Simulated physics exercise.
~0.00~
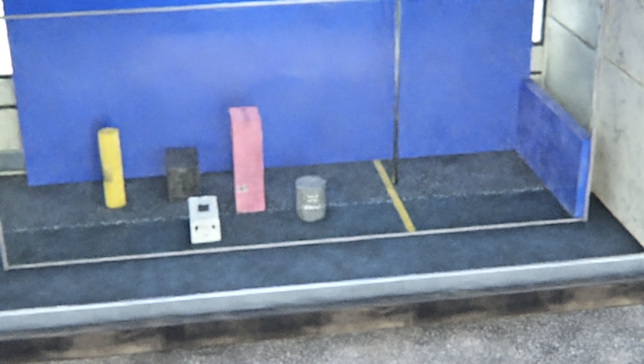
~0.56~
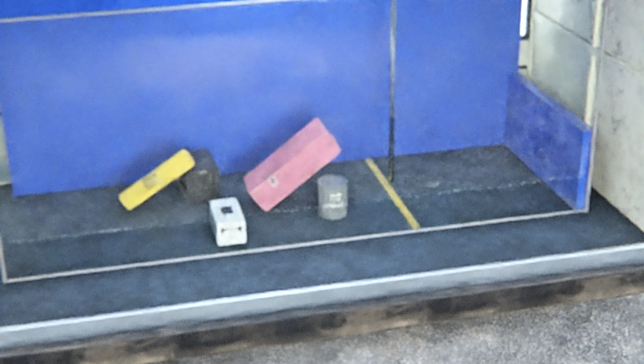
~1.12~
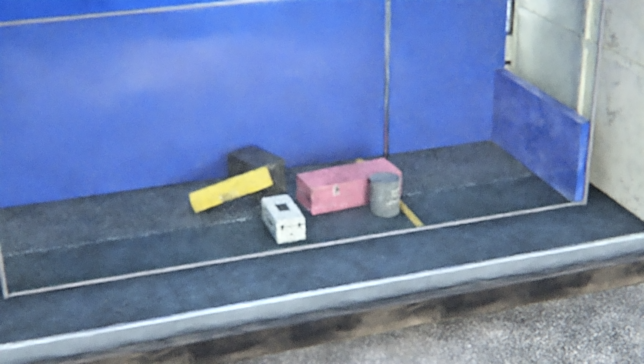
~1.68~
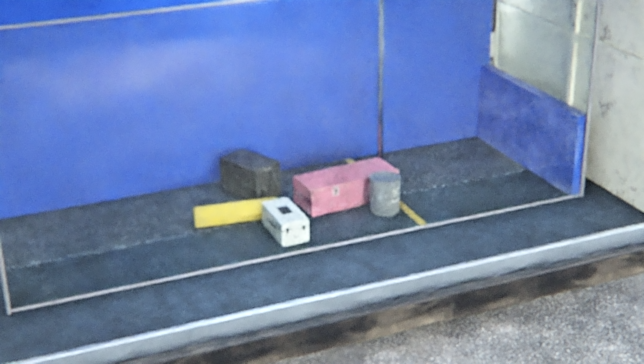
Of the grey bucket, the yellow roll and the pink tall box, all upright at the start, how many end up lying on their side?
Two of them end up lying on their side, the yellow roll and the pink tall box.
